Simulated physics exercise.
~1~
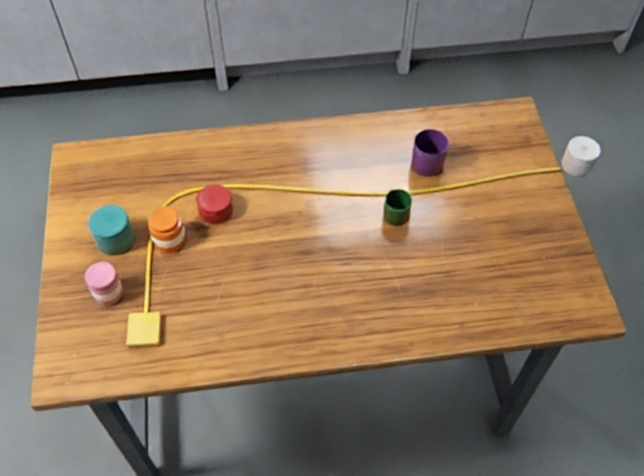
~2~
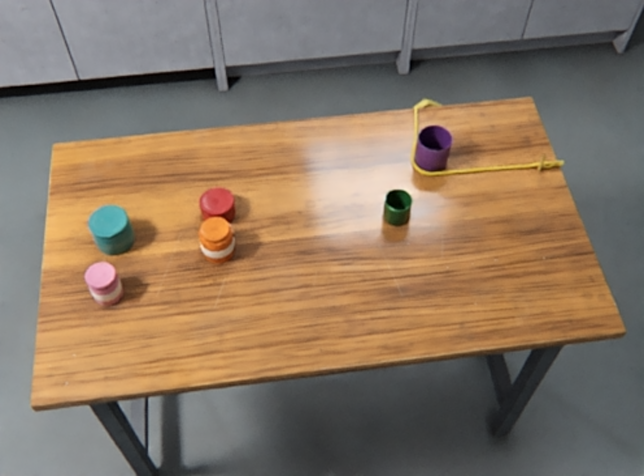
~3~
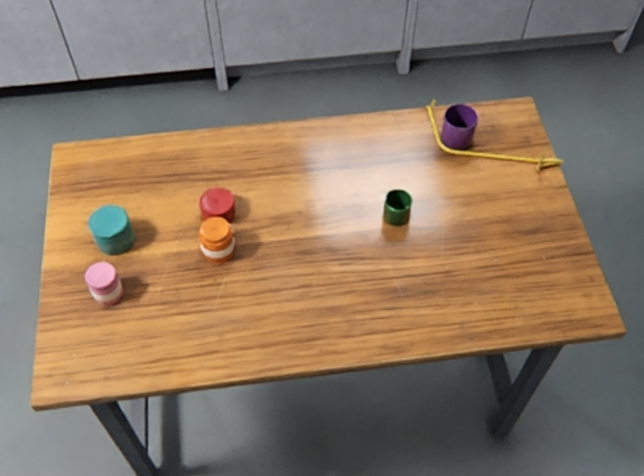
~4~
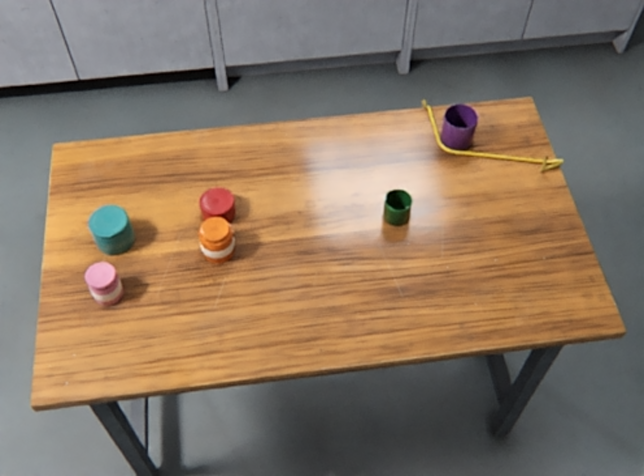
The clip opens on a wooden table holding several colored tubs and cups, with a yellow cable running from a square yellow phone at the left to a white speaker hanging just past the right edge. The speaker drops from view, and the cable is drawn across the top, the phone traveling to the far edge near the purple cup. Along the way the orange jar shifts right, beside the red tub. The phone then disappears over the far edge as the purple cup slides a little up and right. Finally, some yellow cable remains visible around the cup, while the other containers stay standing.
